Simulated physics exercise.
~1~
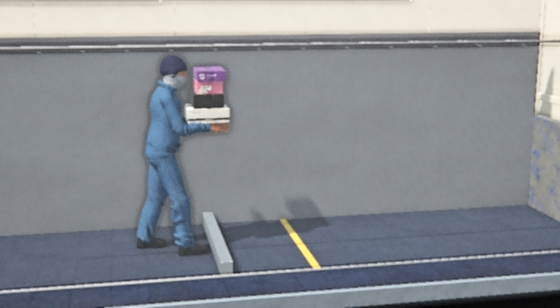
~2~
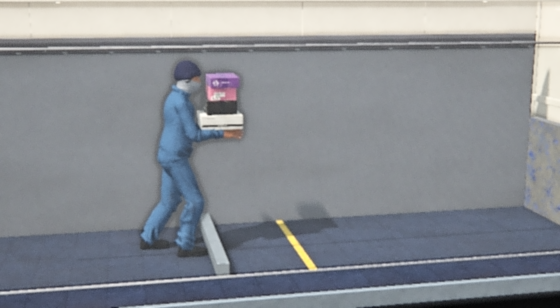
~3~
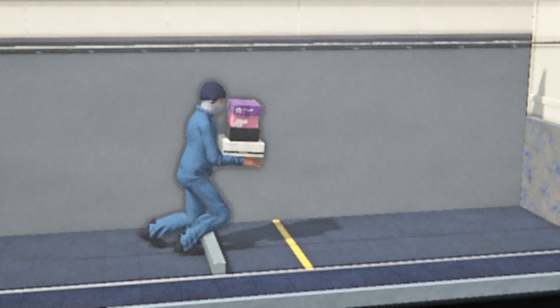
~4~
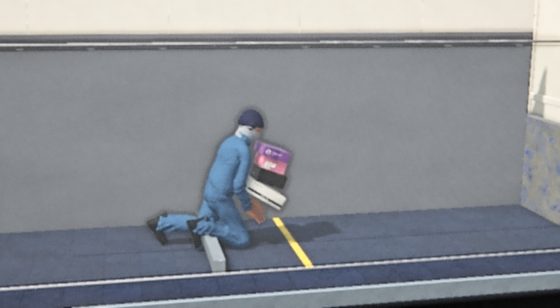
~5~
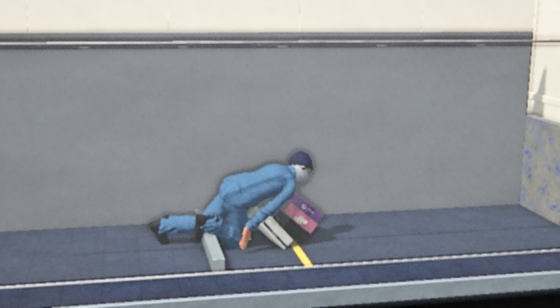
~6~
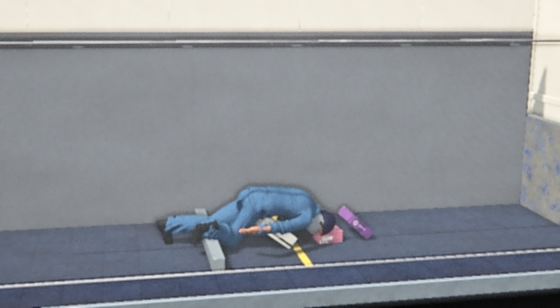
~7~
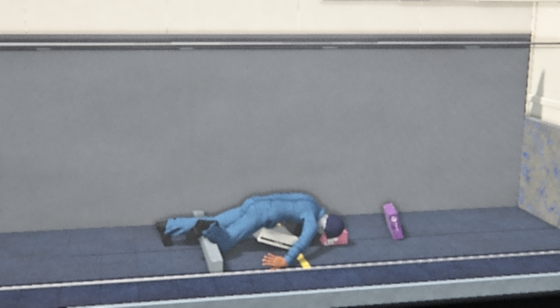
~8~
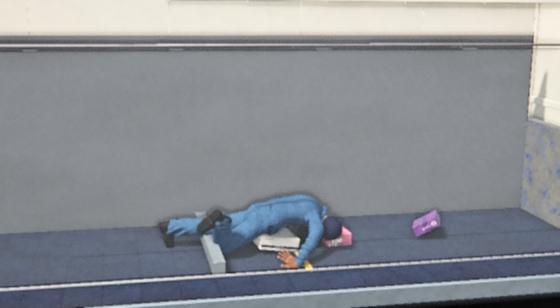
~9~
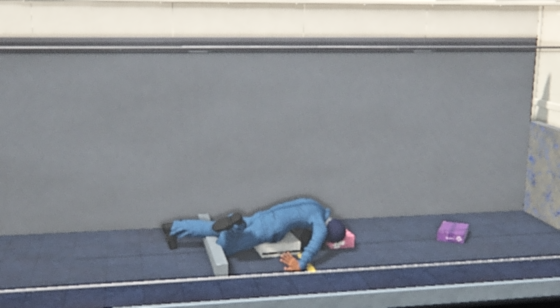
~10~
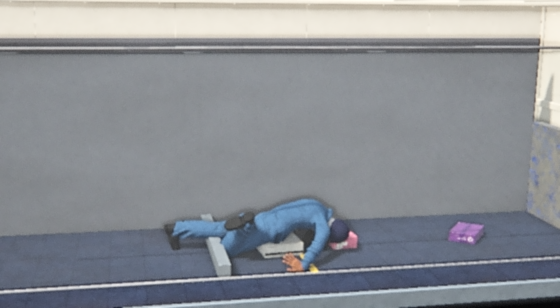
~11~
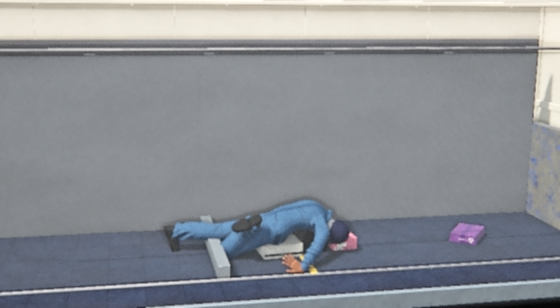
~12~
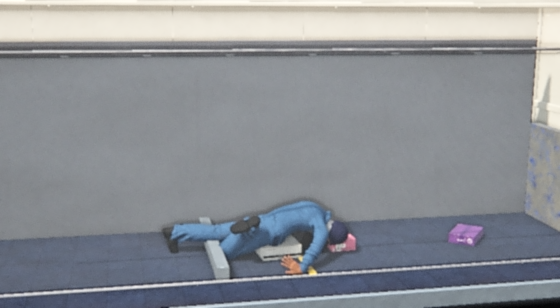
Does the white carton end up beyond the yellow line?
No, the white carton comes to rest before the yellow line, beneath the fallen passenger.
